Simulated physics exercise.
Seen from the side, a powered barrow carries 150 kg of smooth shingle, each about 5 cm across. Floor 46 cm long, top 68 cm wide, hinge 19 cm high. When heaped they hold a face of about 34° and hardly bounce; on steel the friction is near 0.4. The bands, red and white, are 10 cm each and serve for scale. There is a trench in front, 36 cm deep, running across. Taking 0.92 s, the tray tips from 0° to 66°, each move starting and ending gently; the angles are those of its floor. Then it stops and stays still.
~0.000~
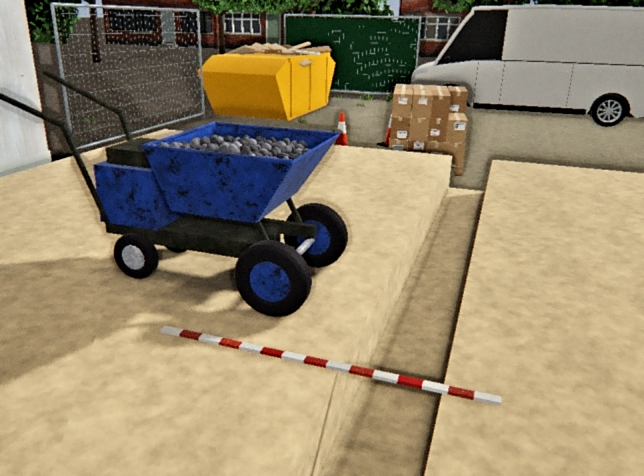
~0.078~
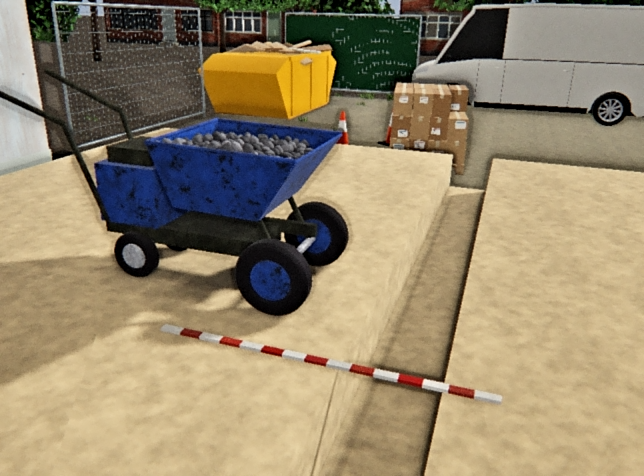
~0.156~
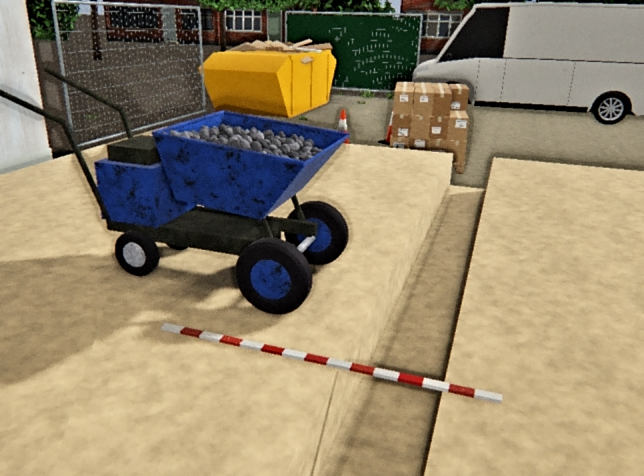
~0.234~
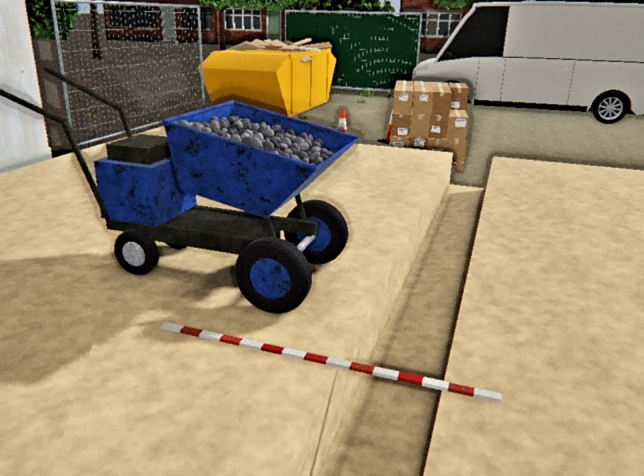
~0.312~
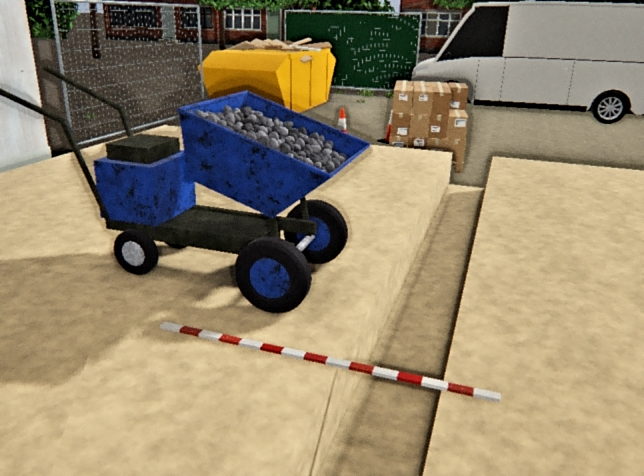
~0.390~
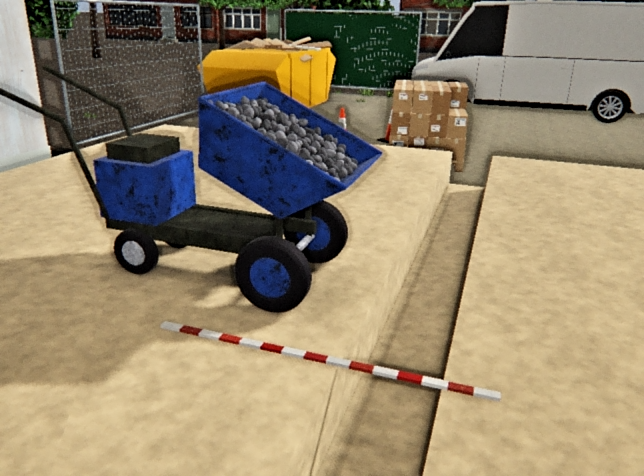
The blue tray of a wheeled barrow, loaded with grey stones, tilted slowly and then more steeply down to the right, its back end rising while the wheels stayed still behind a red-and-white striped pole.
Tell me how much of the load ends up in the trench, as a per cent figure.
Some 63 per cent ends up in the trench.
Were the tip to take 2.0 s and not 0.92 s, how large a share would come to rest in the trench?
In that case, around 80%.
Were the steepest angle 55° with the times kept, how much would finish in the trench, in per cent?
Close to 35 per cent then.
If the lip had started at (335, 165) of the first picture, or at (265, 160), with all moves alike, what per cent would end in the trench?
About 30 per cent first, then about 85 per cent.
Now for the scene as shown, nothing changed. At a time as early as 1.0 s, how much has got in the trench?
Some 20 per cent.
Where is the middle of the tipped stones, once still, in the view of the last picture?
Their middle ends up near (438, 352).
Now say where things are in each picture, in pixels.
In the first frame, the tray is at 0°, its lip at (292, 162); the top of the load is at (251, 144).
In the second frame, the tray is at 1°, its lip at (296, 162); the top of the load is at (245, 141); the stones move at 0.3 m/s on average.
In the third frame, lip at (304, 164), floor tilted 5°, highest stones at (231, 133); the stones move at 0.6 m/s on average.
In the fourth frame, the tray is at 11°, its lip at (316, 169); the top of the load is at (231, 123); the stones move at 0.8 m/s on average.
In the fifth frame, the tray is at 18°, its lip at (330, 177); the top of the load is at (241, 114); the stones move at 0.9 m/s on average.
In the sixth frame, the tray is at 26°, its lip at (346, 188); the top of the load is at (256, 105); the stones move at 1.0 m/s on average.
After 0.7 s the floor is at 56°; 100 % in the tray; the foremost stones are at (390, 219).
After 1.0 s the floor is at 66°; 71 % in the tray, 21 % in the trench, 9 % past the trench; the foremost stones are at (489, 317).
After 1.4 s the floor is at 66°; 37 % in the tray, 31 % in the trench, 32 % past the trench; the foremost stones are at (643, 336).
After 3.3 s the floor is at 66°; 4 % in the tray, 63 % in the trench, 33 % past the trench; the foremost stones are past the picture's edge.
